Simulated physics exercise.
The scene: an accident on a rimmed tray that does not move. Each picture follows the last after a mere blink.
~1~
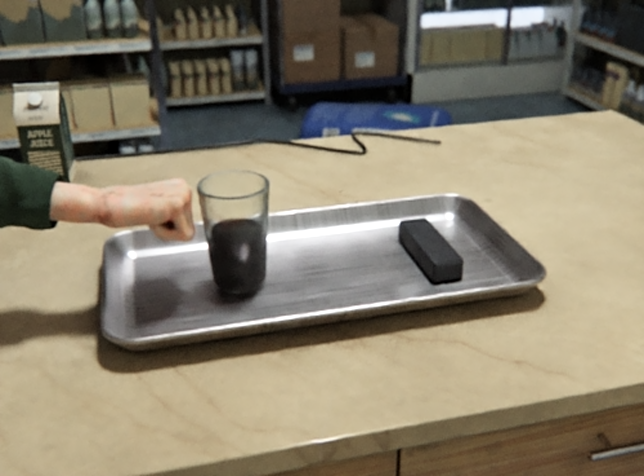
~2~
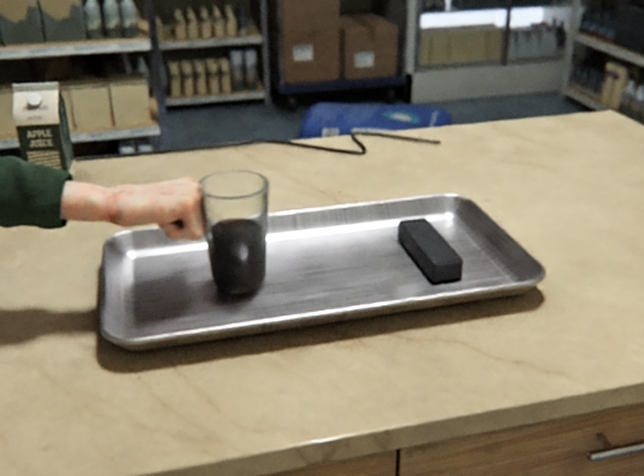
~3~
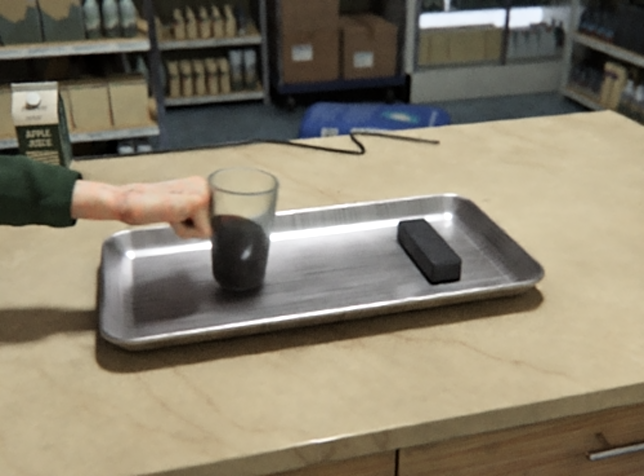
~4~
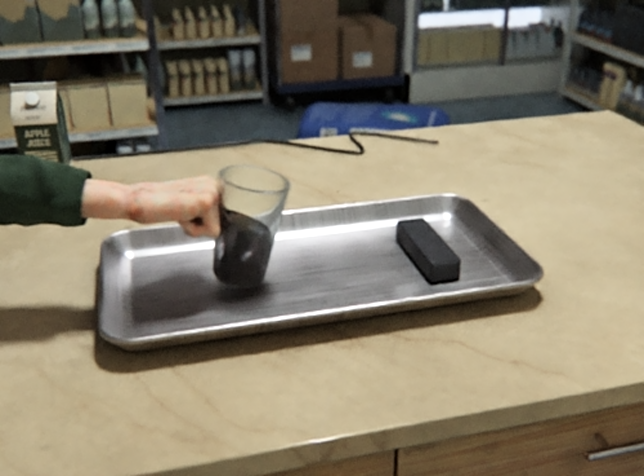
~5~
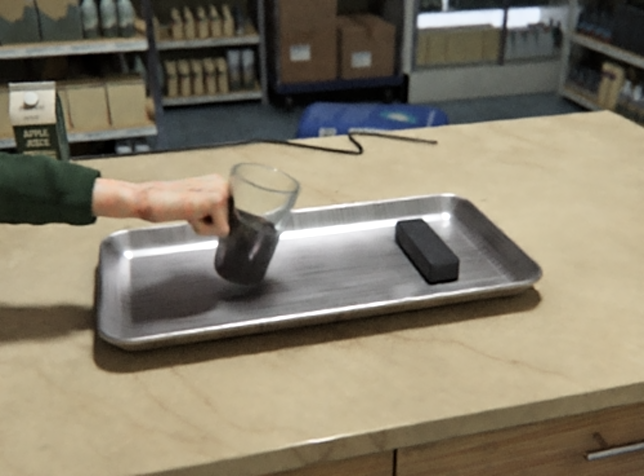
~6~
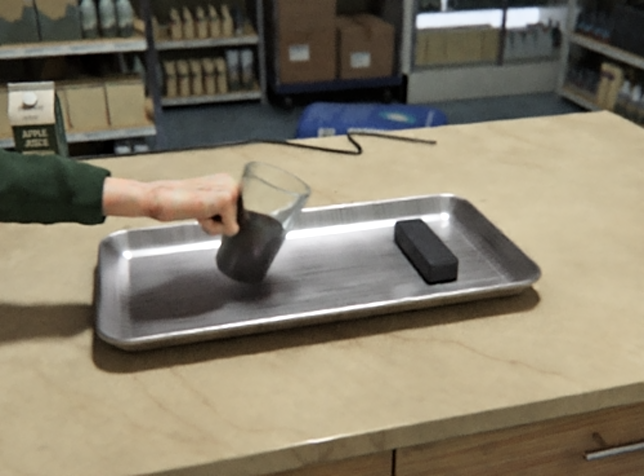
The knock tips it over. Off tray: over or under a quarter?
What I see is less than a quarter pouring off the tray.
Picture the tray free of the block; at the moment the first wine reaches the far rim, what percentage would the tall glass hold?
55 in a hundred, roughly.
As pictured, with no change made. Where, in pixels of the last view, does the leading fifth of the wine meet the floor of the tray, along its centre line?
Landing point, centre line: Approx. (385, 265).
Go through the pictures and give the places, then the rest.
It leans 0°; its right rim is at (267, 182); the wine meets the walls at (209, 230) and (263, 223); the tray's far rim is at (505, 232); a block is fixed to the tray further along, in the first picture.
It leans 0°; its right rim is at (267, 182); the wine meets the walls at (208, 230) and (262, 224), in the second picture.
It leans 6°; its right rim is at (277, 182); the wine meets the walls at (212, 216) and (263, 225), in the third picture.
It leans 12°; its right rim is at (287, 183); the wine meets the walls at (219, 204) and (272, 228), in the fourth picture.
It leans 18°; its right rim is at (298, 186); the wine meets the walls at (226, 210) and (278, 224), in the fifth picture.
It leans 25°; its right rim is at (308, 190); the wine meets the walls at (232, 218) and (285, 222), in the sixth picture.
A moment on, the tall glass is falling and 100 per cent is in the glass, 0 on the tray and 0 above or beyond its rim.
Next, the tall glass lies on its side and 74 per cent is in the glass, 20 on the tray and 6 above or beyond its rim.
Then the tall glass lies on its side and 37 per cent is in the glass, 52 on the tray and 10 above or beyond its rim.
Later the tall glass lies on its side and 20 per cent is in the glass, 77 on the tray and 3 above or beyond its rim.
In the end 97 per cent is held by tray and glass, 3 is off the tray.
